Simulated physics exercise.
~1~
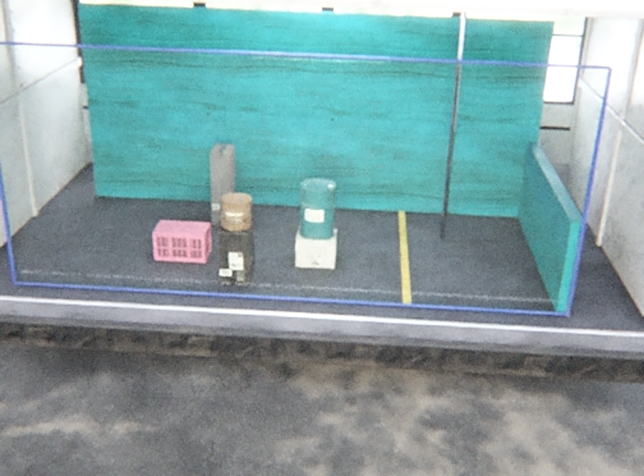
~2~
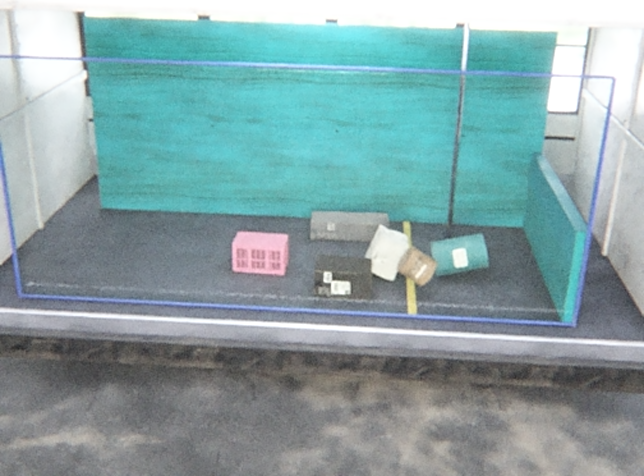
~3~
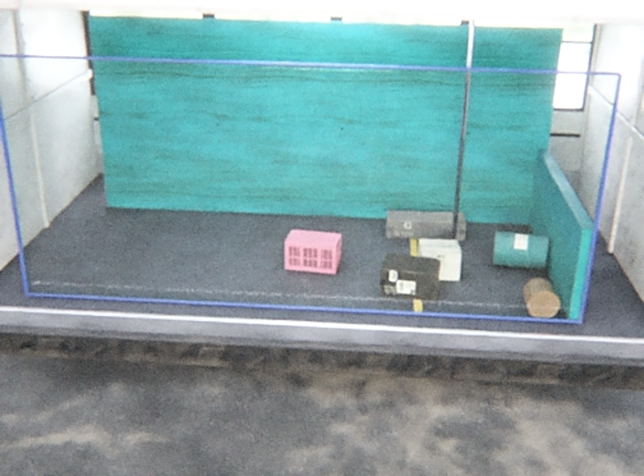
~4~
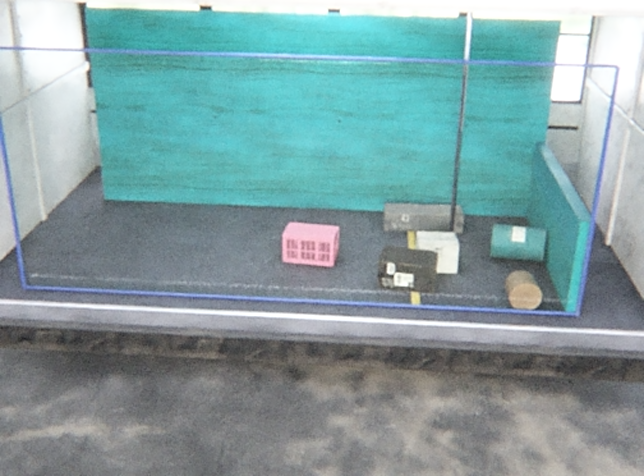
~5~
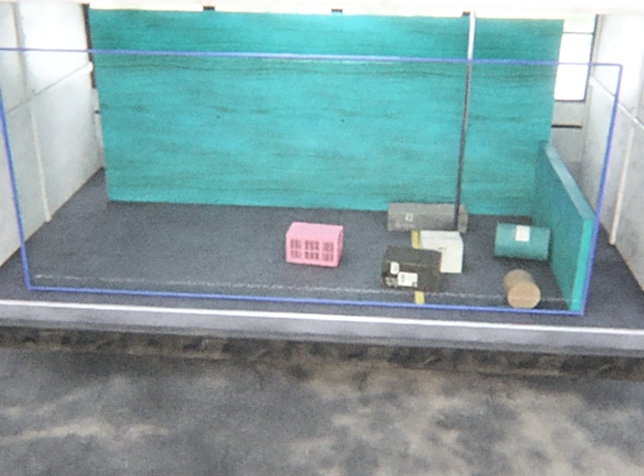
The clip shows a pink crate, a brown bucket on a black pack, a teal drum on a white carton, and a grey tall box sliding right and toppling, except the upright crate, before settling with the carton past the yellow line and crate short of it.
